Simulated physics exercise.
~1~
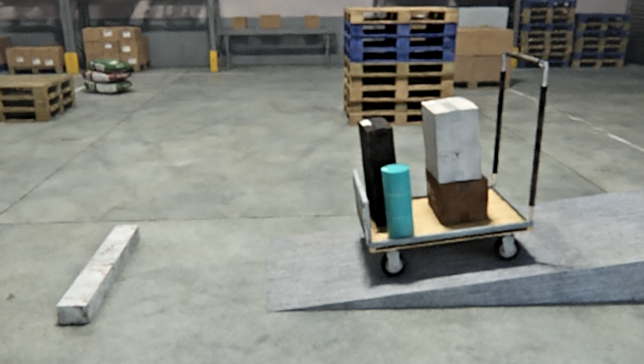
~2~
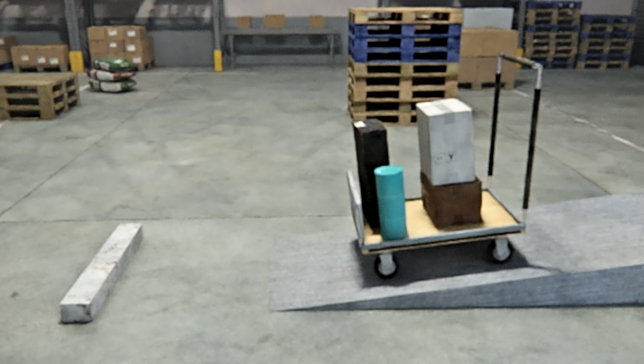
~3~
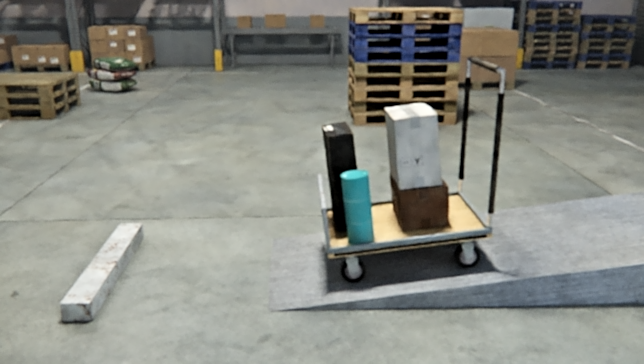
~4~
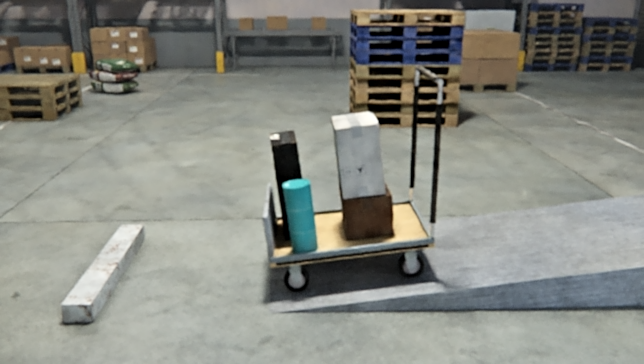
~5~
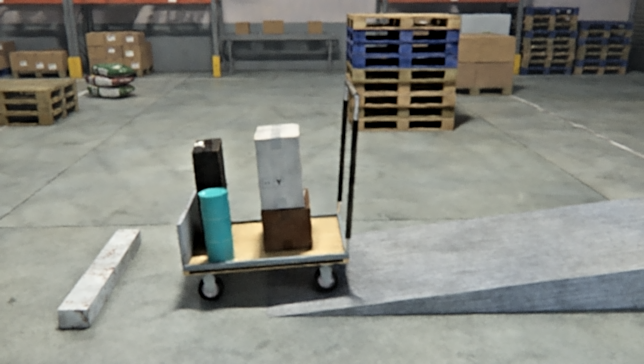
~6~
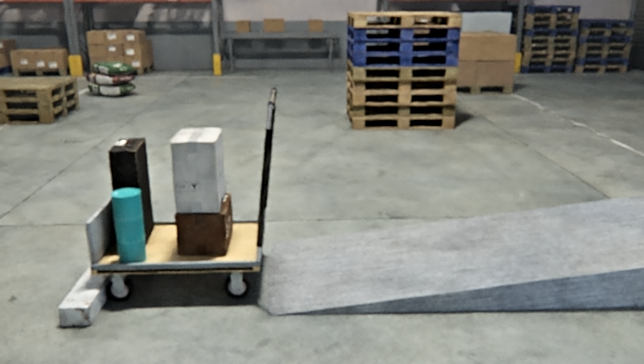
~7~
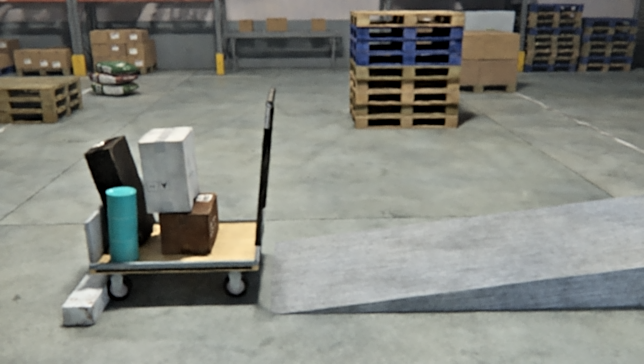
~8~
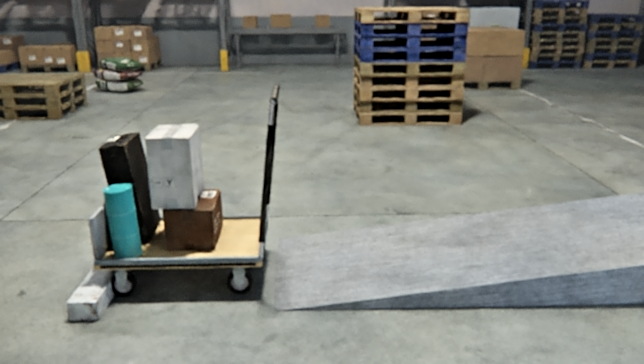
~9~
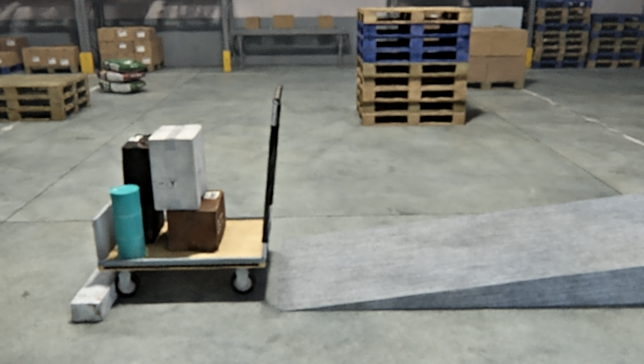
In a warehouse, a loaded trolley rolls left into a kerb and its load stays upright.
